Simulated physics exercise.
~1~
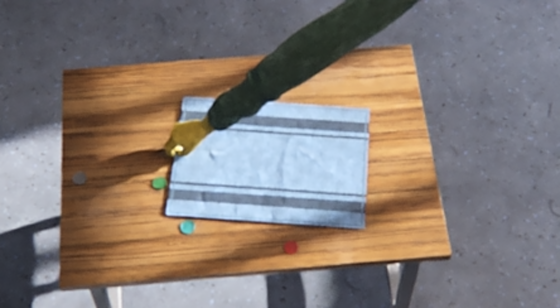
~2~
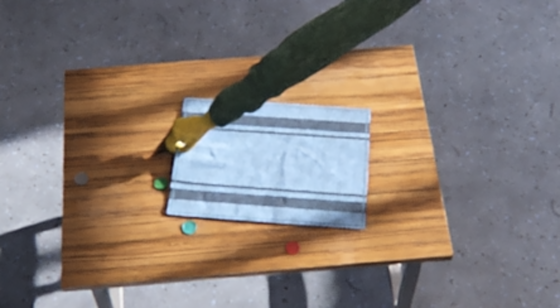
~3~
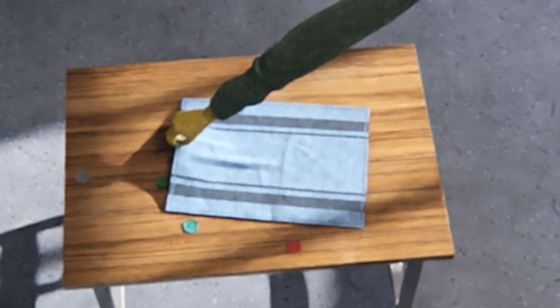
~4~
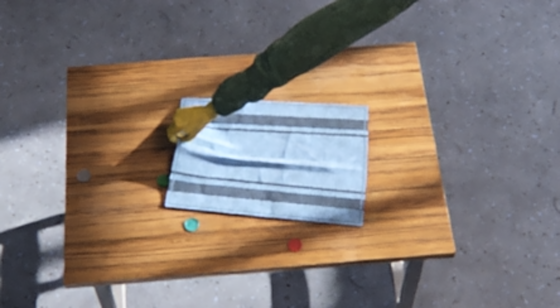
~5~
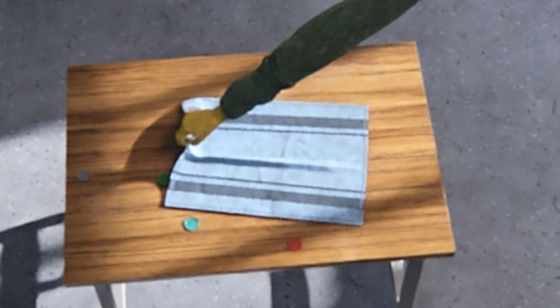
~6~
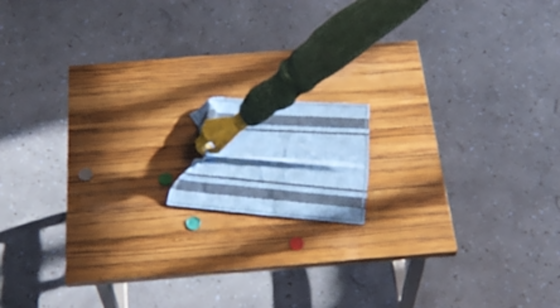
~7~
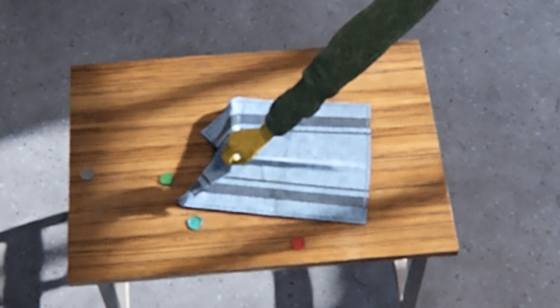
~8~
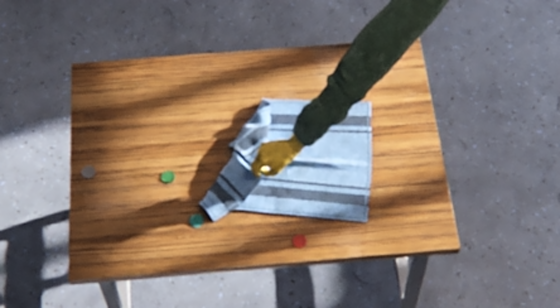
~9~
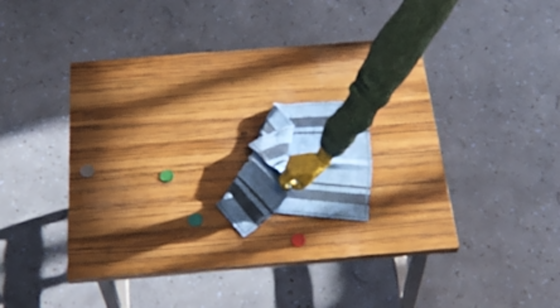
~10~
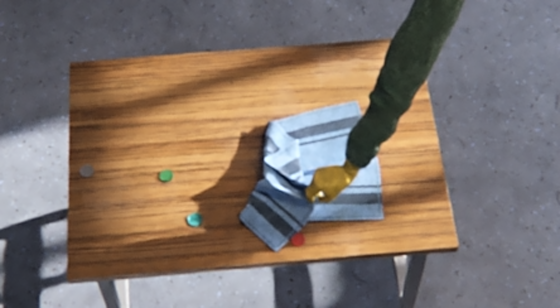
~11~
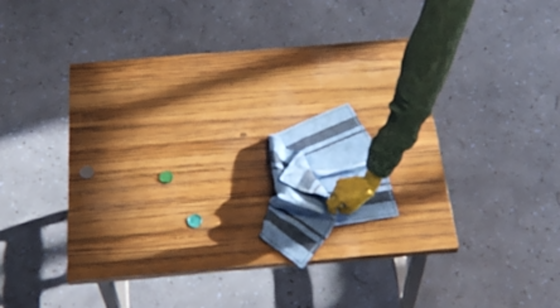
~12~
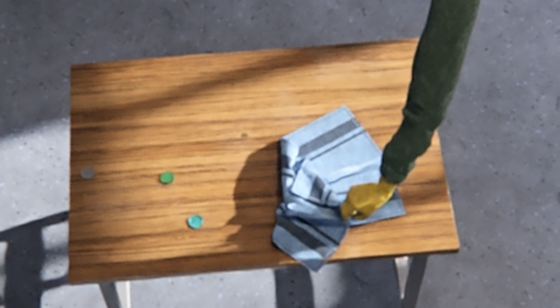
A gloved hand dragging a blue striped tea towel rightward across a wooden table, crumpling it and leaving it over a red button.
